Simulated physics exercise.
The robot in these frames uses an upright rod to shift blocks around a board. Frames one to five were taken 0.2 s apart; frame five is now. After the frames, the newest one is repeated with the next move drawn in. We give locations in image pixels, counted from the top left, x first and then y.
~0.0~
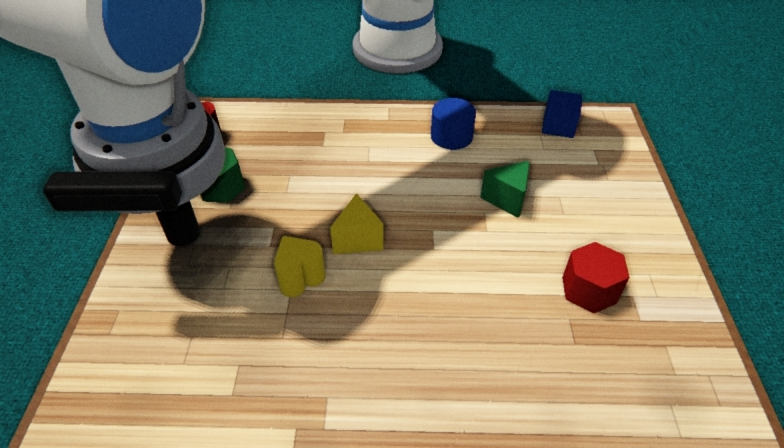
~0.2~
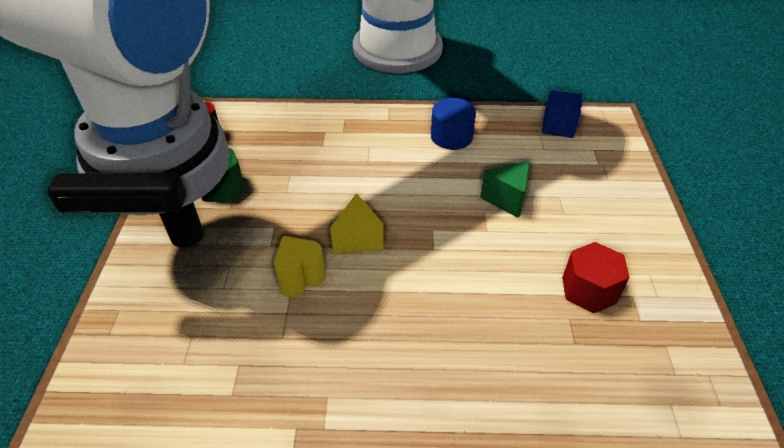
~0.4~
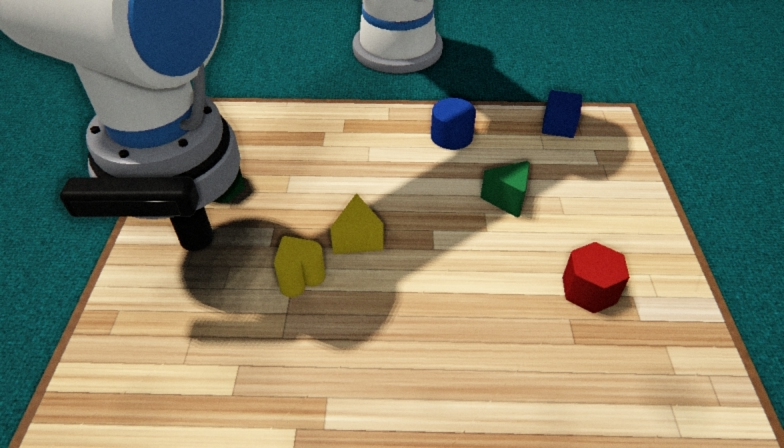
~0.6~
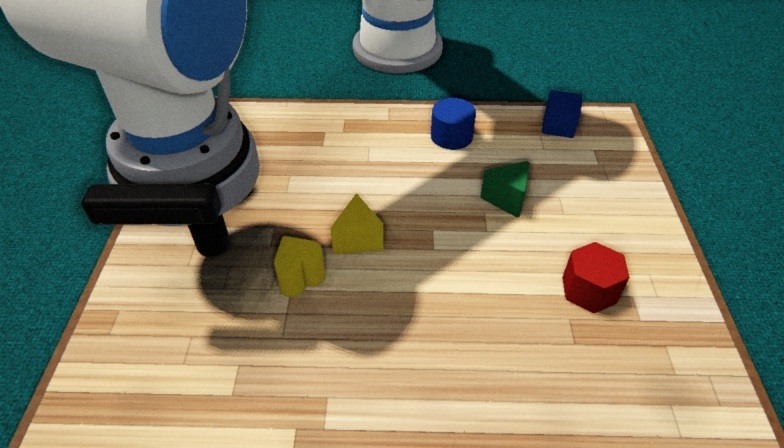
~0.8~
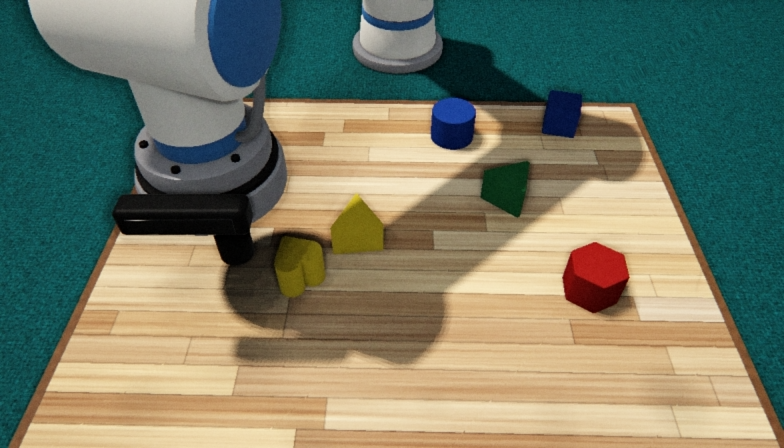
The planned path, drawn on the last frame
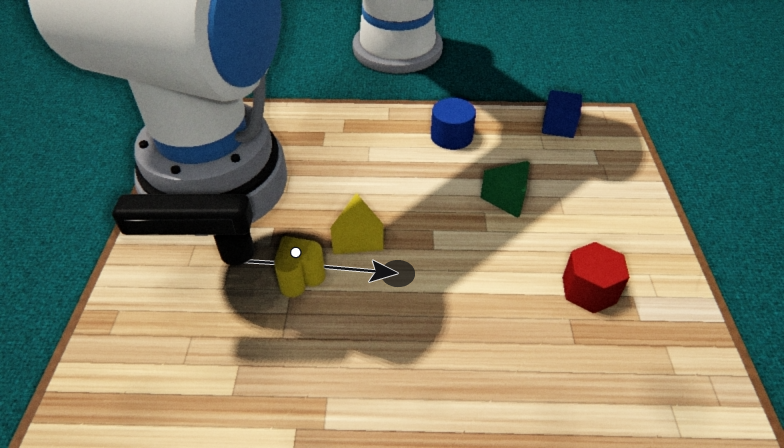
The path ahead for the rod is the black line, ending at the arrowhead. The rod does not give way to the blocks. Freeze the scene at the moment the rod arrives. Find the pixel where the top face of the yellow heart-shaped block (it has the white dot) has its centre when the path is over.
It will likely be found at (333, 272).
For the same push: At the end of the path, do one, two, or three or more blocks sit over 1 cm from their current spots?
Counting only shifts above 1 cm, I get one block.
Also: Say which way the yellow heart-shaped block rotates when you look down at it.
Top view: Clockwise.
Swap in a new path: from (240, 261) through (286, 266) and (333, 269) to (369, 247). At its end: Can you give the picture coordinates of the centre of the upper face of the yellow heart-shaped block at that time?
For the centre of its top, I'd go with (337, 271).
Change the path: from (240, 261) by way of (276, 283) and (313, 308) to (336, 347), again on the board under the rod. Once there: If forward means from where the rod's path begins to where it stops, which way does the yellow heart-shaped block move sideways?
It will end up to the left.
The drawn path runs from (240, 261) to (398, 273); the dot is on the yellow heart-shaped block.
The first path, step by step. One third of the way, rod (292, 257); yellow heart-shaped block (310, 259), turned 35° clockwise.
Two thirds of the way, rod (345, 261); yellow heart-shaped block (333, 271), turned 80° clockwise.
At the end, rod (398, 266); yellow heart-shaped block (333, 272), turned 85° clockwise; yellow three-sided block not moved.
